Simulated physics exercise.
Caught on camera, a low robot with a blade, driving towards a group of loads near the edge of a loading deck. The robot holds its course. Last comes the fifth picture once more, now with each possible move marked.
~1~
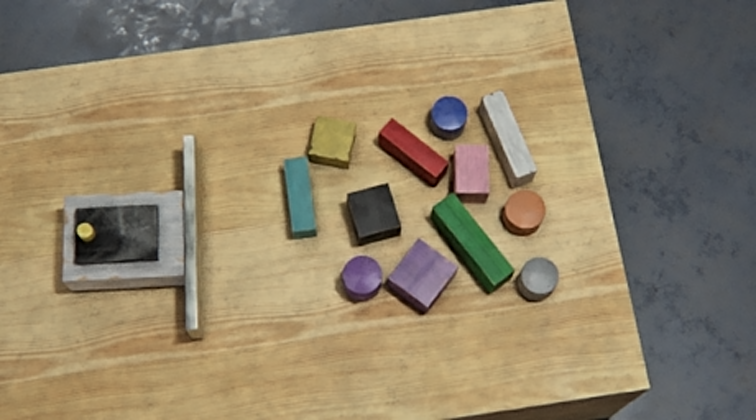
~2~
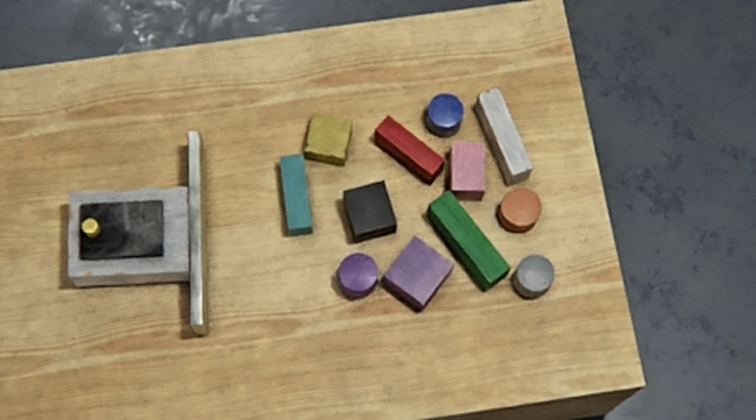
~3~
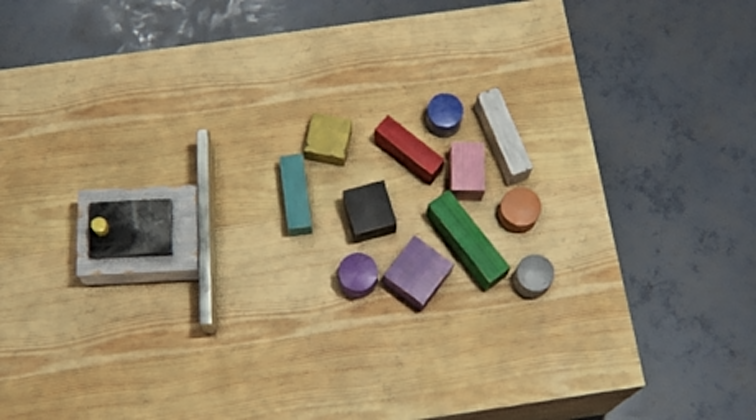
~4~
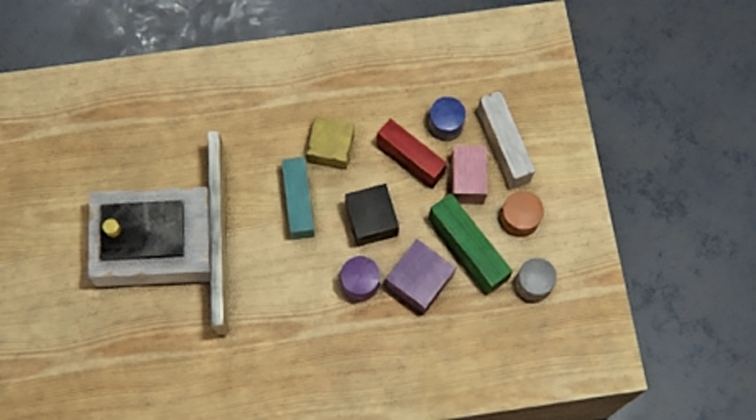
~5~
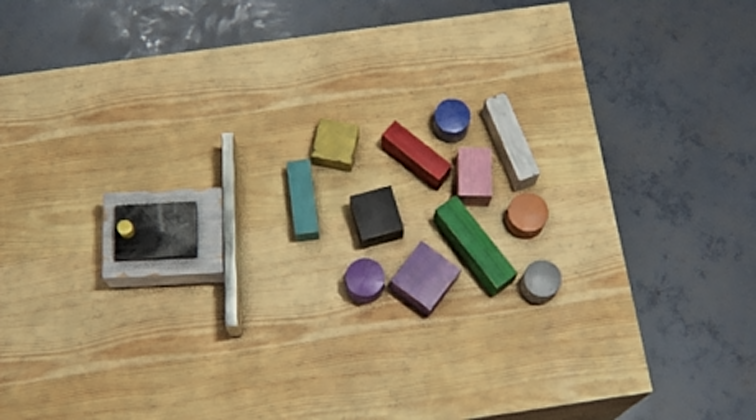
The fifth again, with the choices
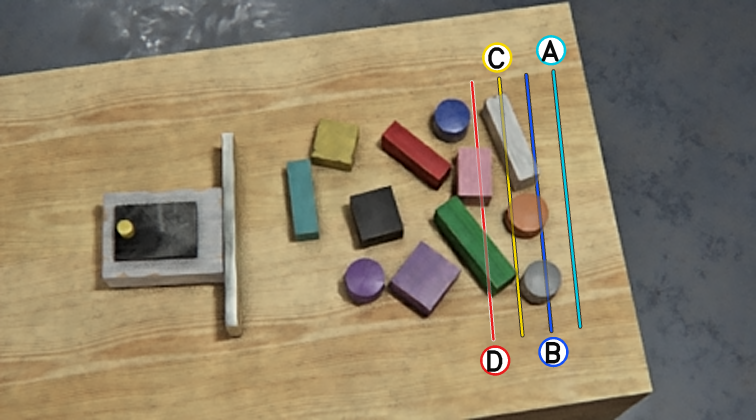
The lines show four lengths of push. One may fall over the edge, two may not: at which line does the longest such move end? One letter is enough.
Line D.
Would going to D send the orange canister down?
No.
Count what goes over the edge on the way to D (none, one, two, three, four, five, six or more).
In all, none.
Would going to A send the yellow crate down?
No.
On the copy, A at (566, 195); B at (538, 199); C at (510, 203); D at (482, 207).
On D. First, robot (255, 217); yellow crate (344, 141); turquoise bar (338, 200).
Then, robot (346, 205); grey canister (556, 278); white bar (519, 141).
Finally, robot (415, 195); grey canister (622, 261); white bar (587, 132); none fallen.
By contrast, A drops nine; B drops six; C drops three.
